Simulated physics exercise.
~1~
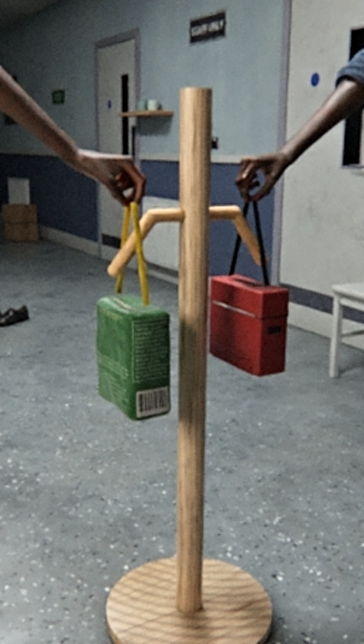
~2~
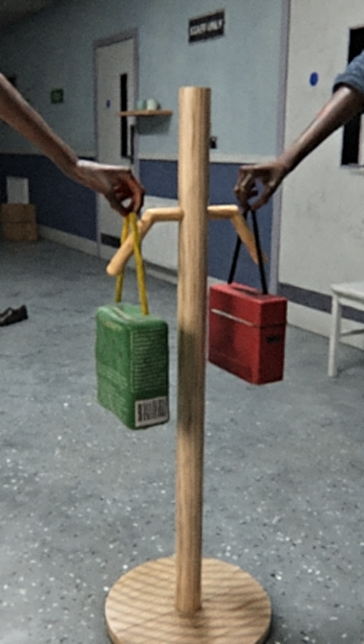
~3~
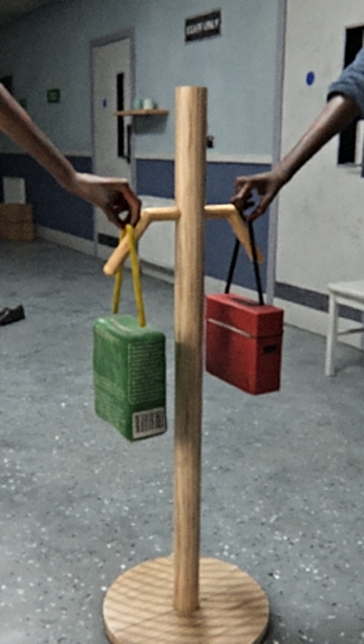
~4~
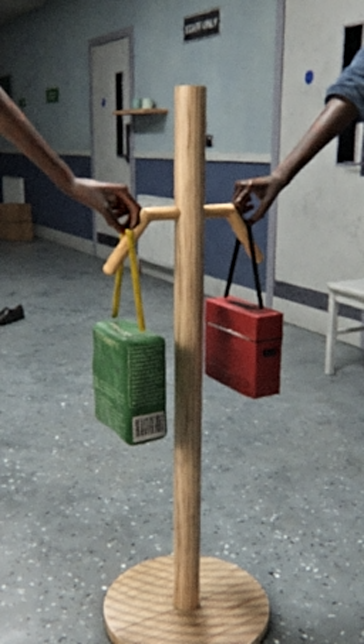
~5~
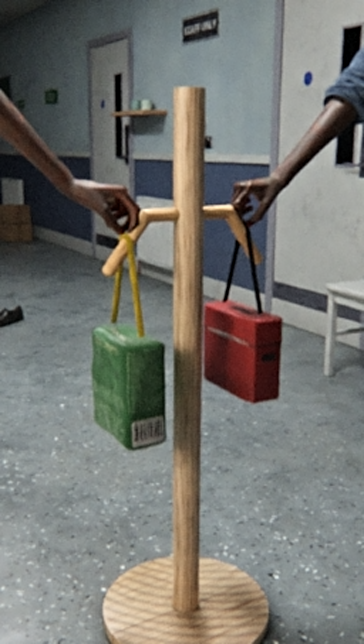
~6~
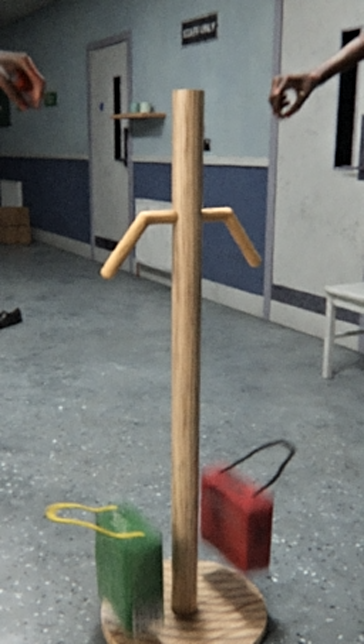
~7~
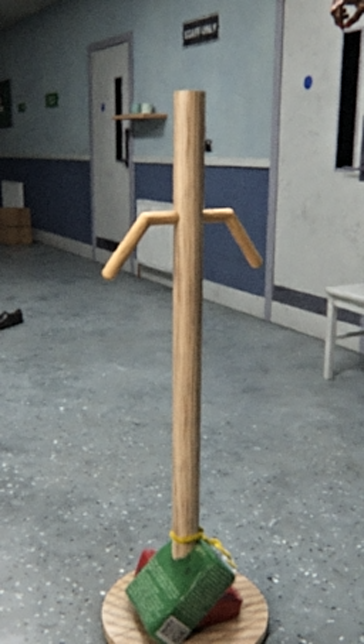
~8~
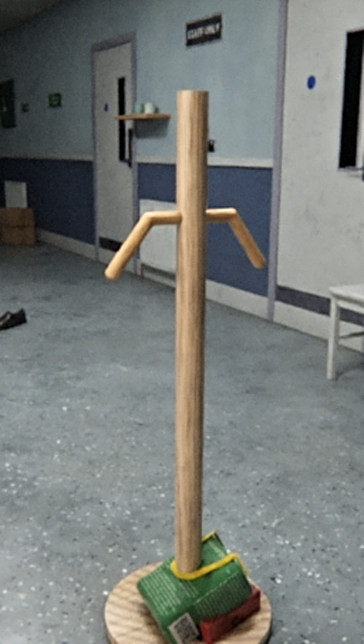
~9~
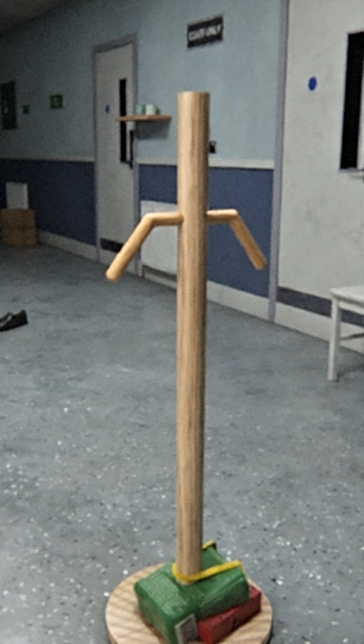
Two hands reach in from opposite sides of a grey-floored corridor, seen from the front by a slightly swaying camera, beside a wooden stand with a sloping peg on each side. The left hand holds a green sack by a yellow loop, and the right holds a boxy red case by a black one. Both lower their loads a little toward the pegs, then let go and draw back. The green sack and red case drop past the empty pegs to the foot of the stand. They tumble together and end in a heap on its round base, the green sack partly covering the red case.
